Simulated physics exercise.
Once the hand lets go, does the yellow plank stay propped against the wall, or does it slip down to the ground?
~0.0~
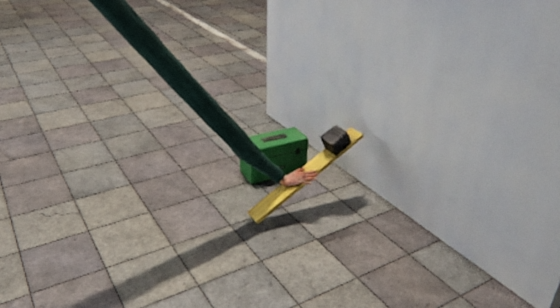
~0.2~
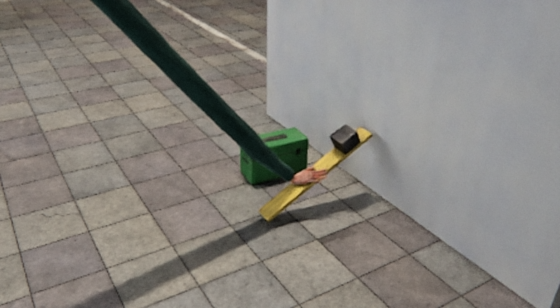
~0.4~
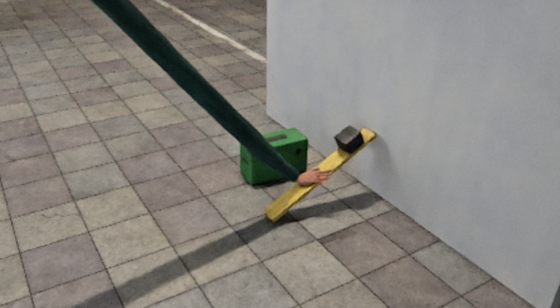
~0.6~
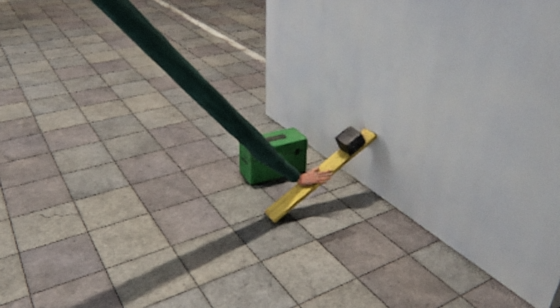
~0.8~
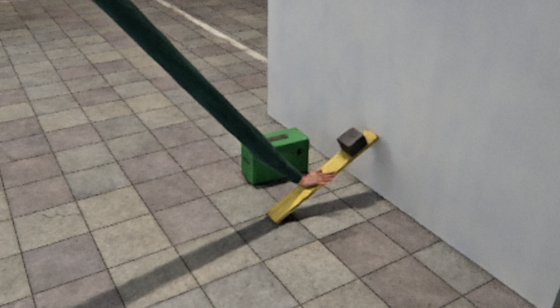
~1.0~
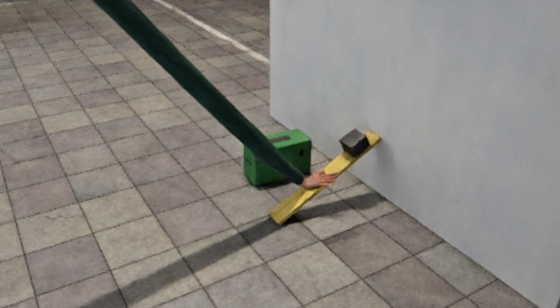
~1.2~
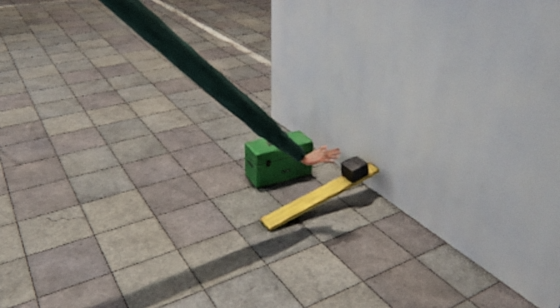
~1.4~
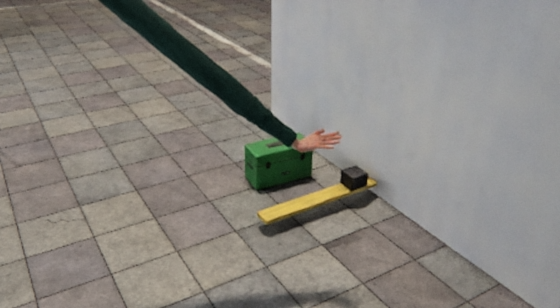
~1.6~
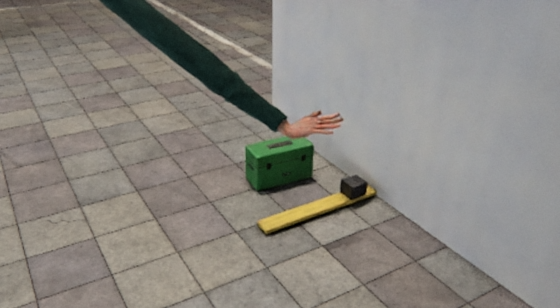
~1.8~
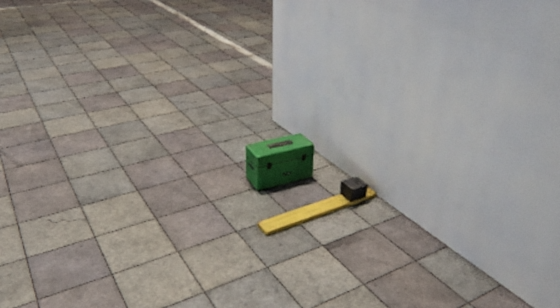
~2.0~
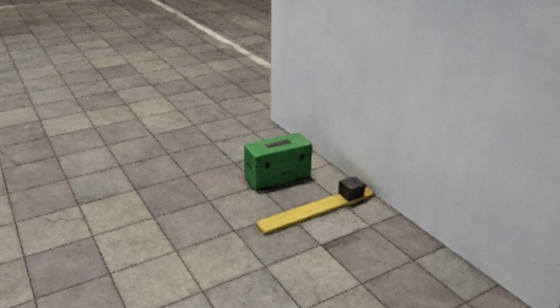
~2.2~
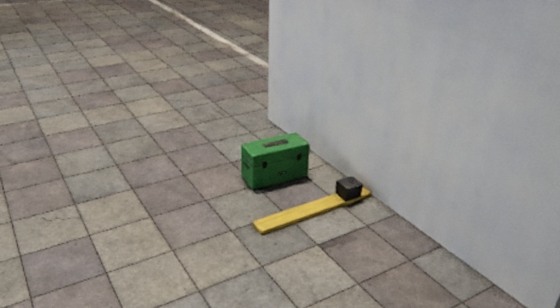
It slips down and ends up lying on the paving, with the dark block still on the end near the wall.
